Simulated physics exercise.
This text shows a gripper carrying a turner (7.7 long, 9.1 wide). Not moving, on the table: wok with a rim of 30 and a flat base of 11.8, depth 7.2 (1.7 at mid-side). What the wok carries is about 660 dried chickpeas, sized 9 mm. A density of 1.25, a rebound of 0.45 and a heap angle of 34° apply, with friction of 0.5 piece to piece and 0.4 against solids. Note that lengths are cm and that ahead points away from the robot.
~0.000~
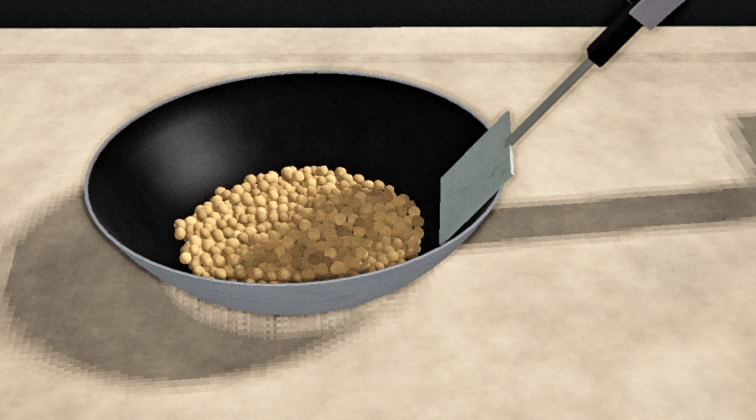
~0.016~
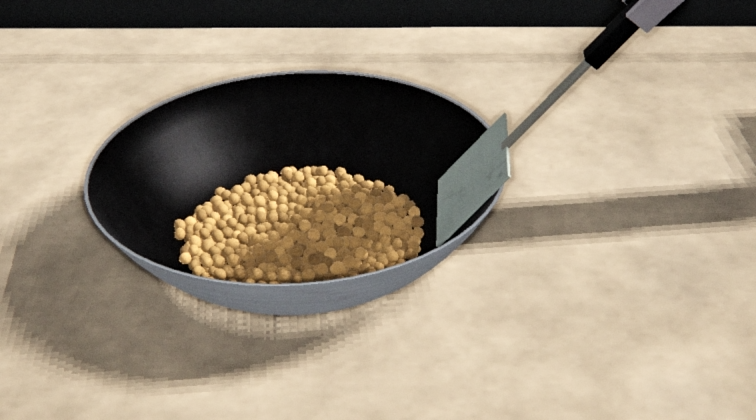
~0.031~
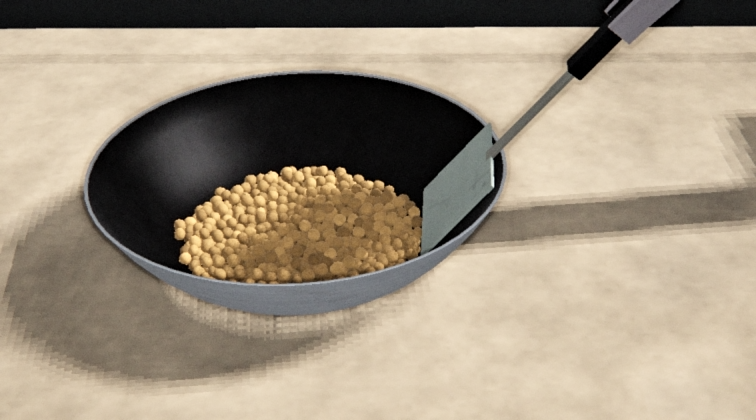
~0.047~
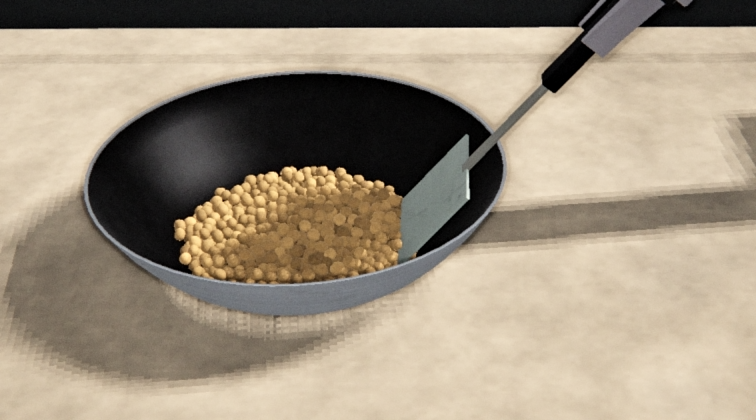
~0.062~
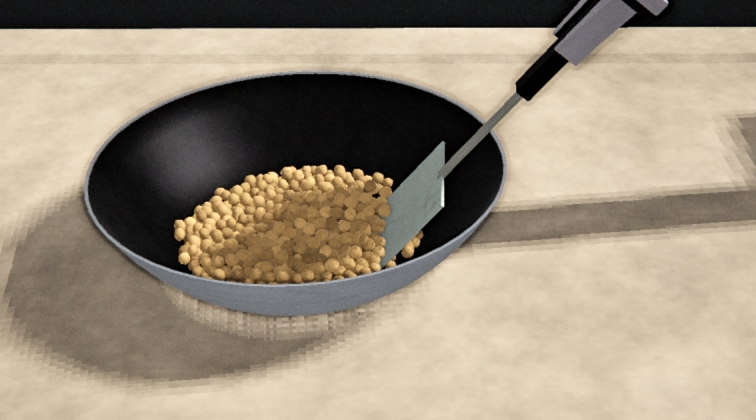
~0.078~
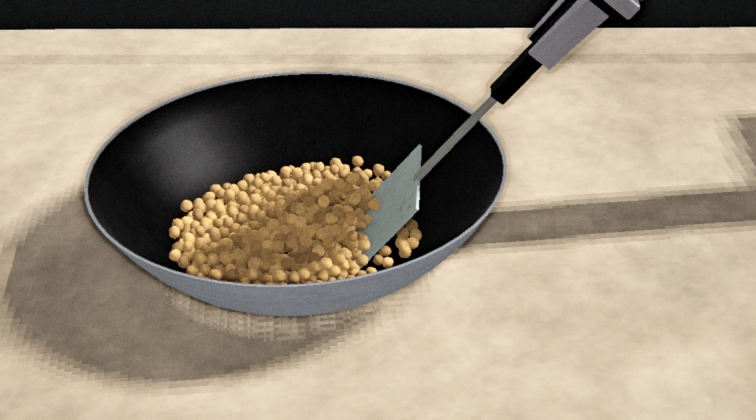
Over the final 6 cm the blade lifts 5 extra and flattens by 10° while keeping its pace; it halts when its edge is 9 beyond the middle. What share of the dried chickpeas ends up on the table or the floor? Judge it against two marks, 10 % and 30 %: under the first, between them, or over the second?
Between them, so from 10 to 30 %.
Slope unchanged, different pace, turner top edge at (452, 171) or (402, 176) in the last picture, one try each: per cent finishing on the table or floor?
Close to 10 per cent in the first try and close to 25 per cent in the second.
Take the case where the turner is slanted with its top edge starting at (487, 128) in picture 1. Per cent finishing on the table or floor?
About 15 per cent.
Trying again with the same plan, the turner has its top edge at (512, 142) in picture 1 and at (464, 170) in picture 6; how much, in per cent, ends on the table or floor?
Near 5 in a hundred.
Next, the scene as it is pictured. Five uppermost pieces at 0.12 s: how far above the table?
They are near 7 cm up.
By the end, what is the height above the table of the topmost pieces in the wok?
Roughly 5.0 centimetres.
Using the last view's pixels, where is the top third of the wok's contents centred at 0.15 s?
I'd put it somewhere near (236, 211).
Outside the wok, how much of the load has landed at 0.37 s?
Fraction noted: Close to 0 per cent.
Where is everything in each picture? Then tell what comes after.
Turner top edge at (511, 141), sloping 50°; upper third of the load around (299, 229), from x 180 to 420, top at y 170; 665 in the wok, in the first frame.
Turner top edge at (507, 143), sloping 50°; upper third of the load around (298, 229), from x 180 to 420, top at y 170, in the second frame.
Turner top edge at (492, 153), sloping 50°; upper third of the load around (298, 229), from x 180 to 420, top at y 170, in the third frame.
Turner top edge at (468, 165), sloping 50°; upper third of the load around (300, 229), from x 180 to 420, top at y 170, in the fourth frame.
Turner top edge at (443, 173), sloping 50°; upper third of the load around (314, 225), from x 180 to 415, top at y 170, in the fifth frame.
Turner top edge at (419, 176), sloping 50°; upper third of the load around (313, 220), from x 175 to 415, top at y 160; 665 in the wok, in the sixth frame.
By 0.12 s, sloping 50°, highest piece 7 above the table; 665 in the wok.
By 0.15 s, sloping 47°, highest piece 8 above the table; 665 in the wok.
By 0.37 s, sloping 40°, highest piece 12 above the table; 556 in the wok, 15 on the table or floor, 94 on the blade or in flight.
By 1.42 s, sloping 40°, highest piece 5 above the table; 556 in the wok, 109 on the table or floor.
Final count, 556 in the wok, 109 on the table or floor. That is 16 % on the table or floor.
